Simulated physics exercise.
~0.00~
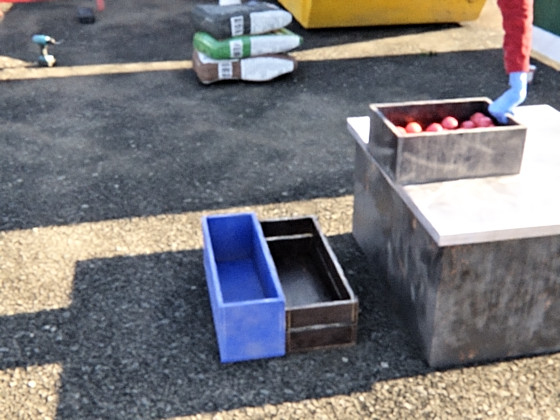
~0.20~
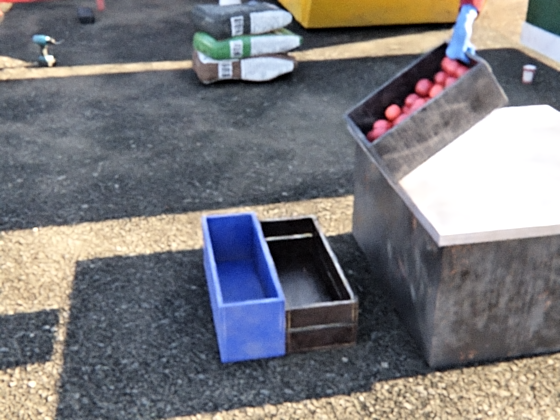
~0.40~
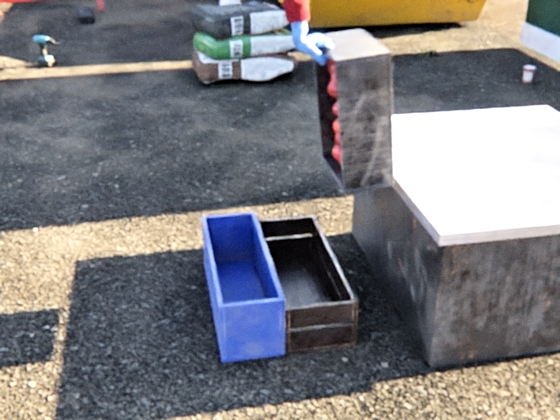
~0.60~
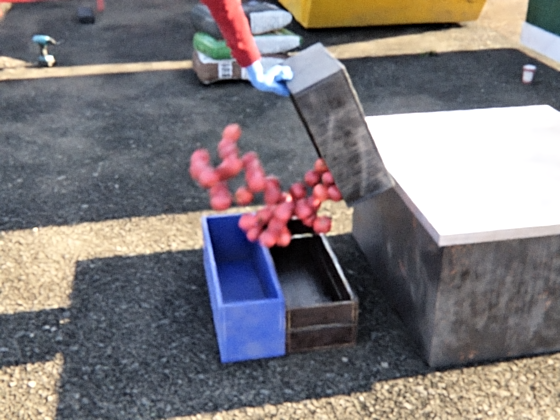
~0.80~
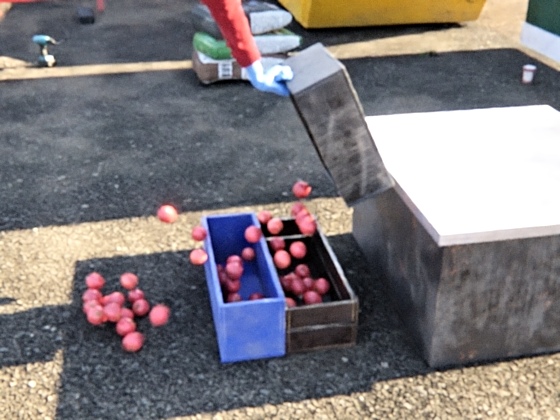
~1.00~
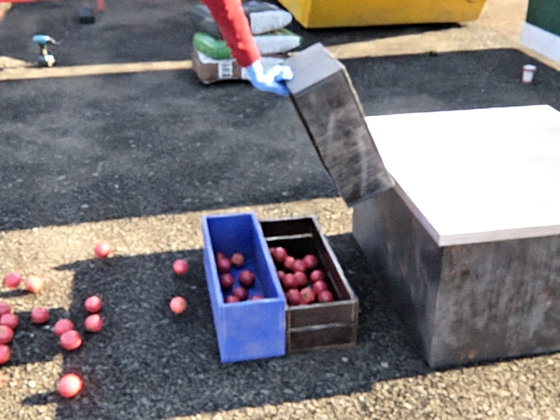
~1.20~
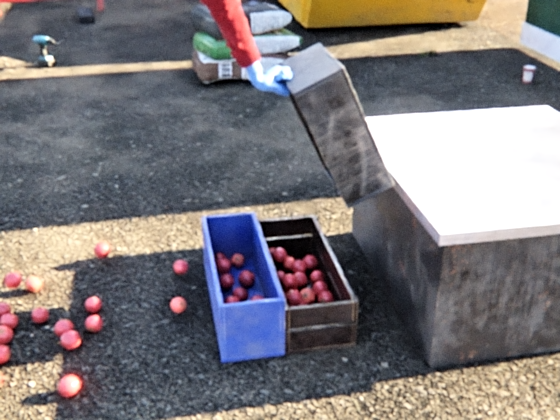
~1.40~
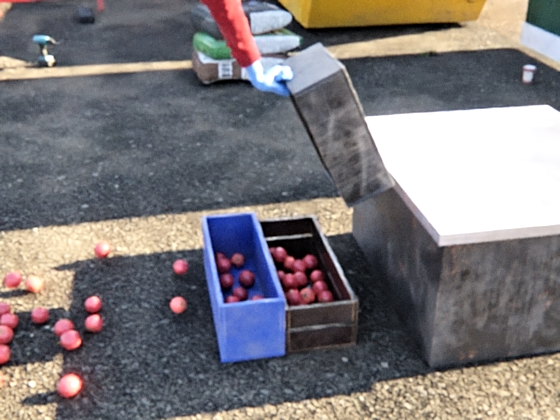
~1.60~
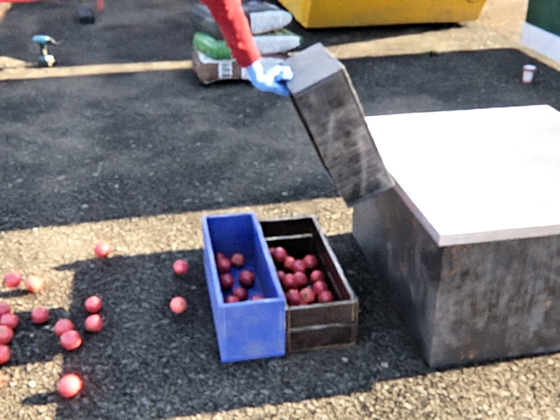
A black tote full of round red tomatoes sits on a pale-topped grey bench at the right of a sunlit paved yard, seen from slightly above. A blue-gloved hand in a red sleeve holds it, with a dark wooden box and a blue bin standing empty on the ground to the left. The hand tips the tote leftward over the bench's edge until it is partly upside down, and the tomatoes spill out in a loose cluster. Some drop into both containers, while others fly past and roll left. The tote stays tilted as the tomatoes settle in the box, the bin and across the ground beyond.
